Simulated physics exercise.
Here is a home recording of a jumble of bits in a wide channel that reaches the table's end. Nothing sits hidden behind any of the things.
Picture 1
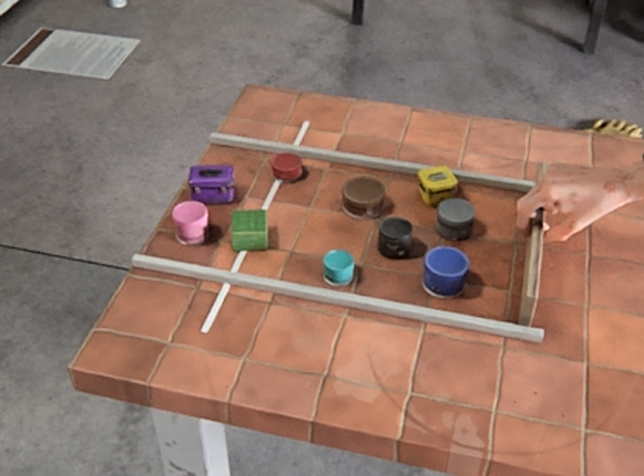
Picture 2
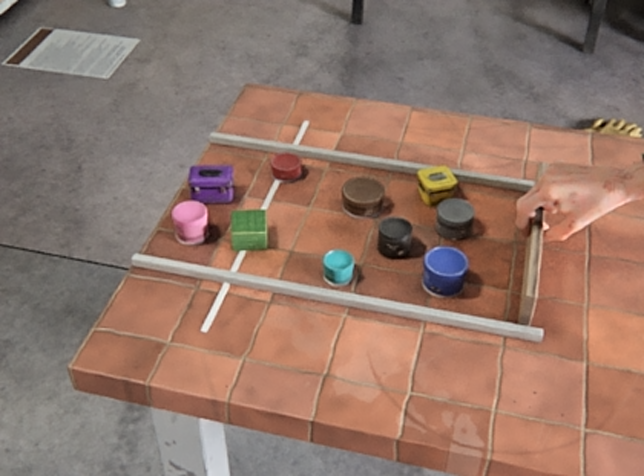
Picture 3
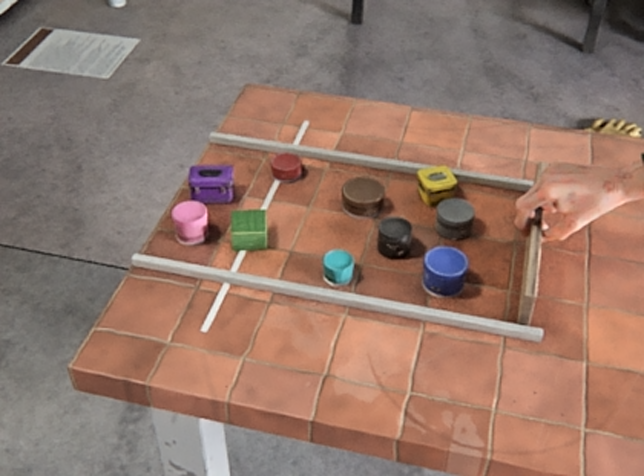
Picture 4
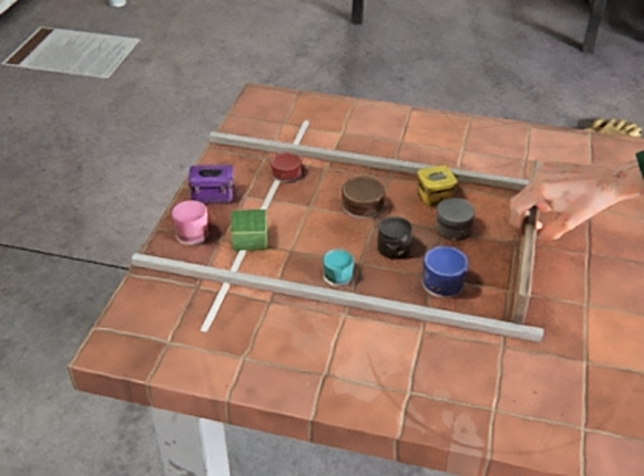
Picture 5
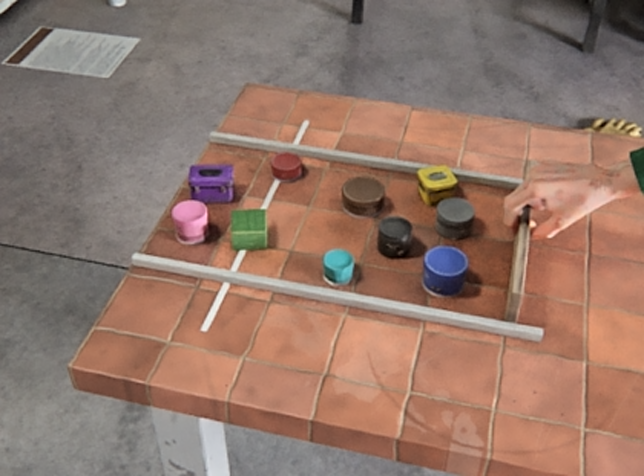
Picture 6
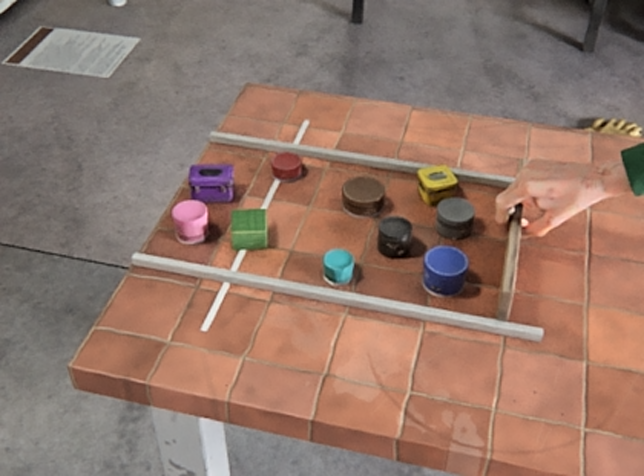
A hand at the right held a board upright between two pale strips on a tiled table, then slid it slightly left toward the colourful pots and boxes, which all stayed still.
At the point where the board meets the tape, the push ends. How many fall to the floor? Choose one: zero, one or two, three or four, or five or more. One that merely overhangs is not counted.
Zero.
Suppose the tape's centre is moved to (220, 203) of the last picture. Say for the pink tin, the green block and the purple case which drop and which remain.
The pink tin? It does not stay. The green block? It does not stay. The purple case? It does not stay.
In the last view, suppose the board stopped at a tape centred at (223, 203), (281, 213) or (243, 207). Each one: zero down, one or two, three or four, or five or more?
One to two; not one; one to two.
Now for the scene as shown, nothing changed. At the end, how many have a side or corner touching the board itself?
It's touching 5 at the end.
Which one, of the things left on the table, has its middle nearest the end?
Pink tin.
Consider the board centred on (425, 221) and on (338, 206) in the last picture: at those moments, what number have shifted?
First 3, then 7.
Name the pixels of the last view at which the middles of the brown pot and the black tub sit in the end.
The brown pot ends up near (234, 169), and the black tub near (242, 208).
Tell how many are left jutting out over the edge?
Counting them gives 1.
Early on, none off yet; purple case at rest near (212, 183); pink tin at rest near (191, 223); green block at rest near (249, 230).
Finally, the number that fall off is zero.
